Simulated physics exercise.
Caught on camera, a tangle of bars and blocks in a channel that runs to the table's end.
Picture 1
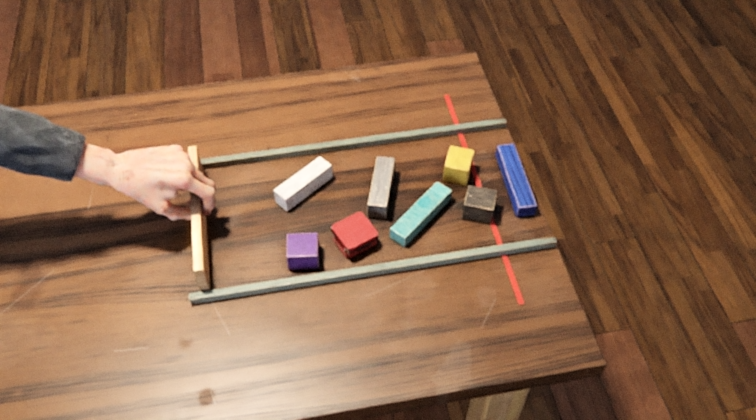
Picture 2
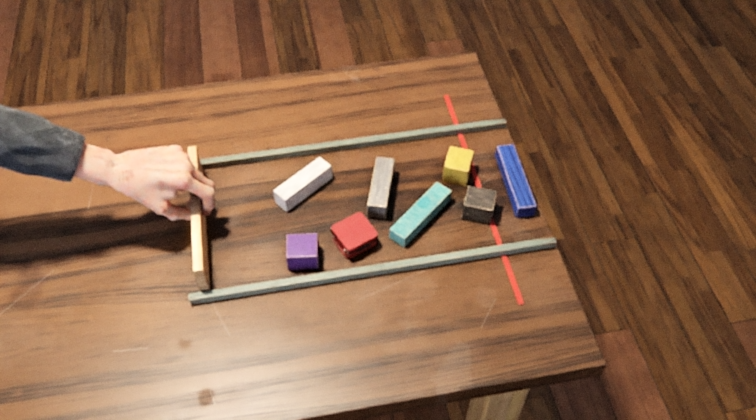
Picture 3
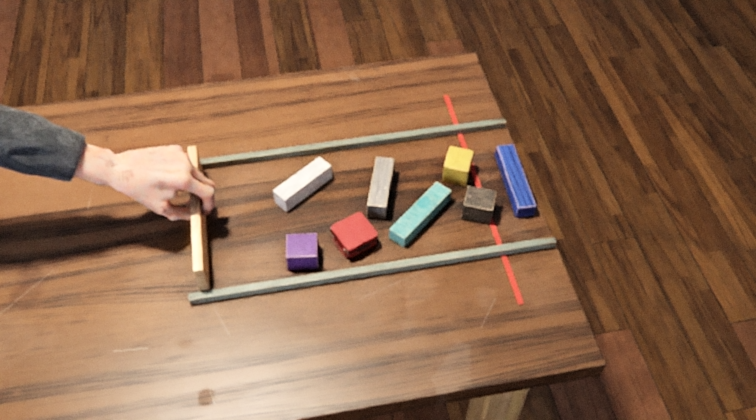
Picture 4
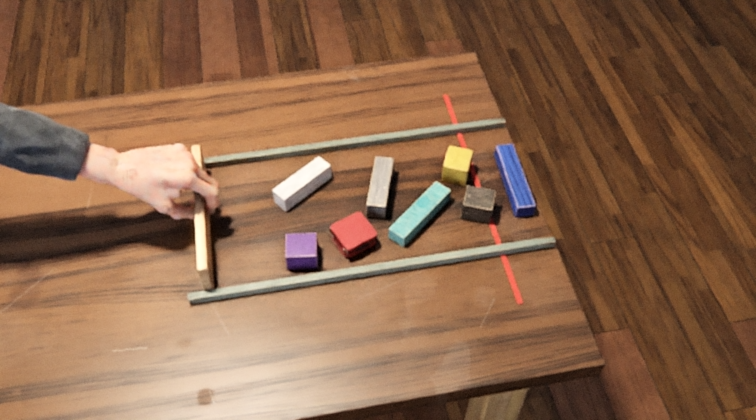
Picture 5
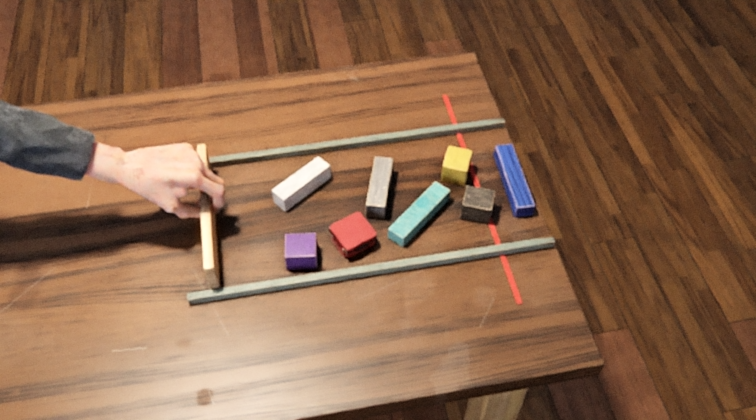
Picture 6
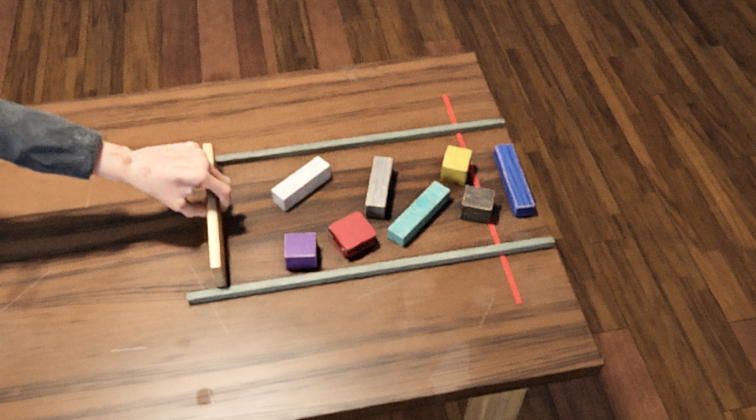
On a brown wooden table above a dark plank floor, seen from above at an angle, two grey-green rails form a channel. Between them lie white, grey and turquoise bars and purple, red, yellow and black blocks, with a blue stick beyond a red tape line at right. A grey-sleeved hand holds a pale board upright at left, then slides it slightly rightward, while the pieces stay practically still.
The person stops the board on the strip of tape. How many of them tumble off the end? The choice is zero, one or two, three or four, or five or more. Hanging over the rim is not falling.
Here the number that fall off is three or four.
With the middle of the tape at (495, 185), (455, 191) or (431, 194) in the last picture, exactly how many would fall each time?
Try by try, 5, 2 and 1.
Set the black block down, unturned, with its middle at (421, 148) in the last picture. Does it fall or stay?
Then it is kept.
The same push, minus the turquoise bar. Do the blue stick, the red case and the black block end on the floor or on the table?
The blue stick goes over, the red case holds on, the black block tumbles off.
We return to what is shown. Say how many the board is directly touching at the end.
It touches 2.
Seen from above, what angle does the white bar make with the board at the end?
About 0°.
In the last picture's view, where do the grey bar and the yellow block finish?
First (501, 168), then (517, 152).
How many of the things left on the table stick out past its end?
Overhanging: 2.
Soon after, none off yet; blue stick at rest near (513, 179); black block at rest near (477, 205); yellow block at rest near (456, 166).
After that, none off yet; blue stick at rest near (513, 179); black block moving near (483, 203); yellow block at rest near (457, 164).
And then, none off yet; blue stick tilting well over near (539, 177); black block displaced well along near (530, 184); yellow block displaced about its own width near (480, 157).
In the end, the number that fall off is three or four; gone, turquoise bar, black block and blue stick.
